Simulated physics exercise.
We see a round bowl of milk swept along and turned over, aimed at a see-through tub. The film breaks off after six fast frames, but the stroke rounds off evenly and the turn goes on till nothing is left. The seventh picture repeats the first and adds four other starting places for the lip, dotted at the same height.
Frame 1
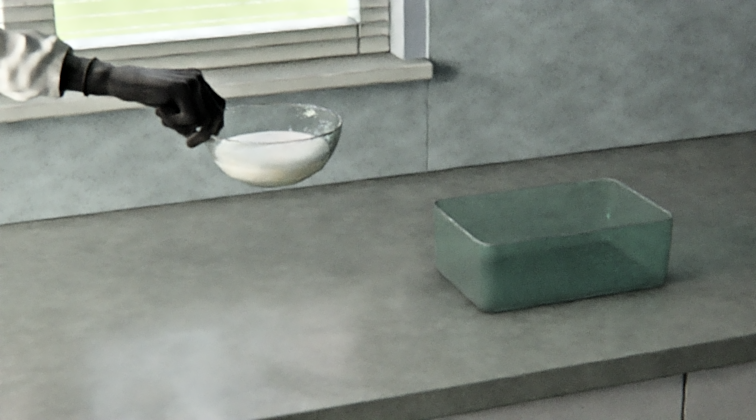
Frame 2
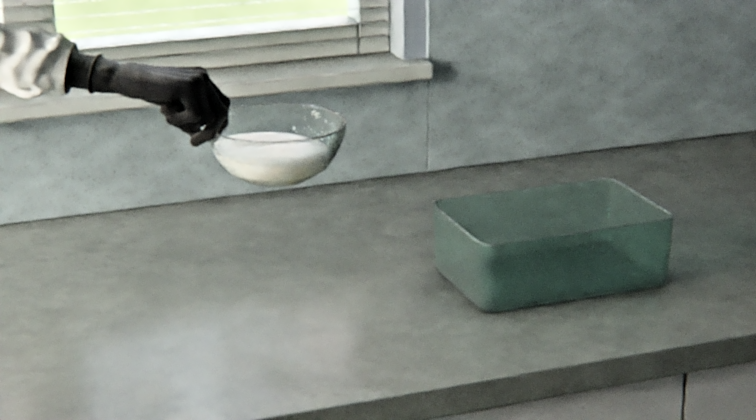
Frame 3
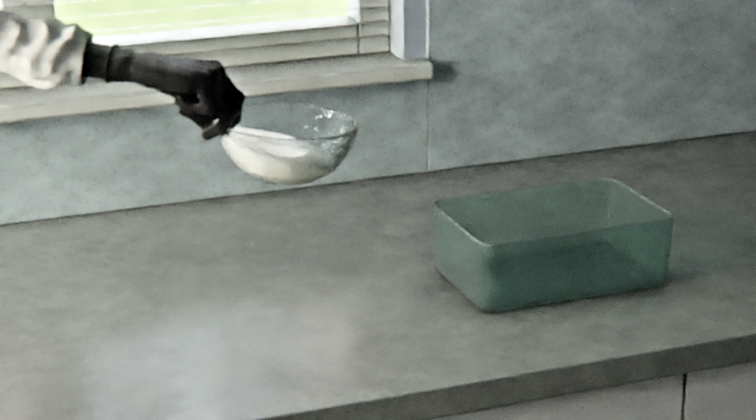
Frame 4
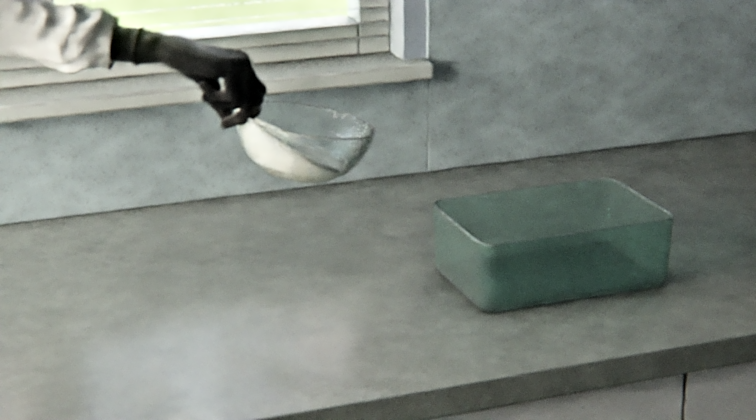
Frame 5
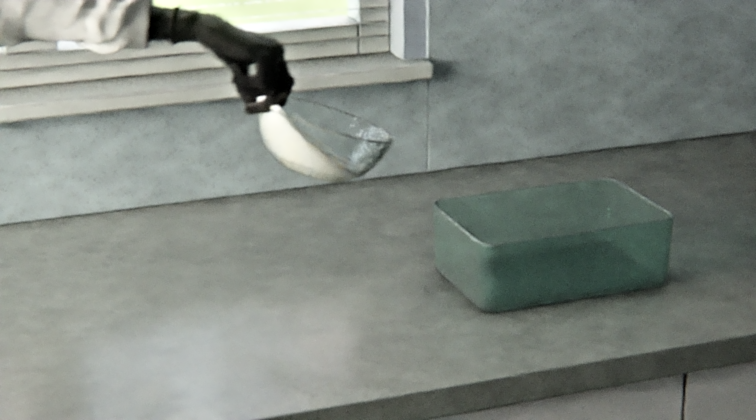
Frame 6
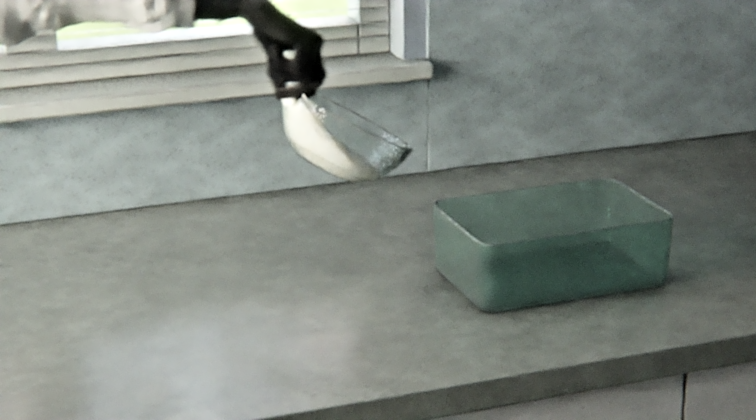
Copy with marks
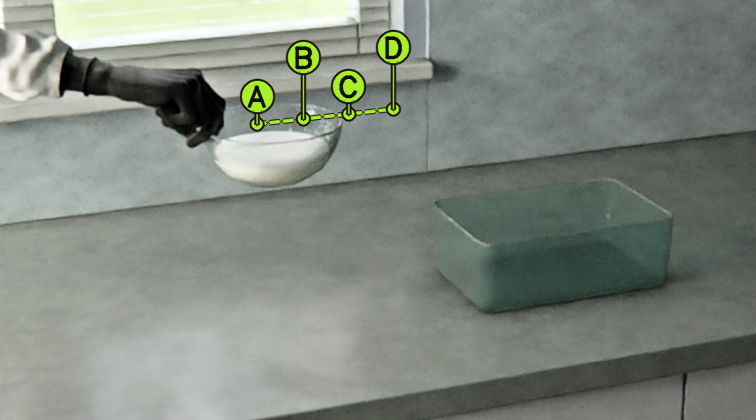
A black-gloved hand moves a glass bowl of milk rightward and tilts it steadily.
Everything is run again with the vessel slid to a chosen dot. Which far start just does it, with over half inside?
Use place B.
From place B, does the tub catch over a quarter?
Yes.
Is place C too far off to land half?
No, that is safe.
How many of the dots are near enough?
Three.
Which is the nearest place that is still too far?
It is A.
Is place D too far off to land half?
No, that is safe.
On the marked copy, A at (257, 124); B at (303, 119); C at (348, 114); D at (393, 109).
With A, about 34 % lands in the tub, 59 % falls short and 8 % goes beside or beyond.
With B, about 64 % lands in the tub, 27 % falls short and 9 % goes beside or beyond.
With C, about 76 % lands in the tub, 11 % falls short and 13 % goes beside or beyond.
With D, about 90 % lands in the tub, 8 % falls short.
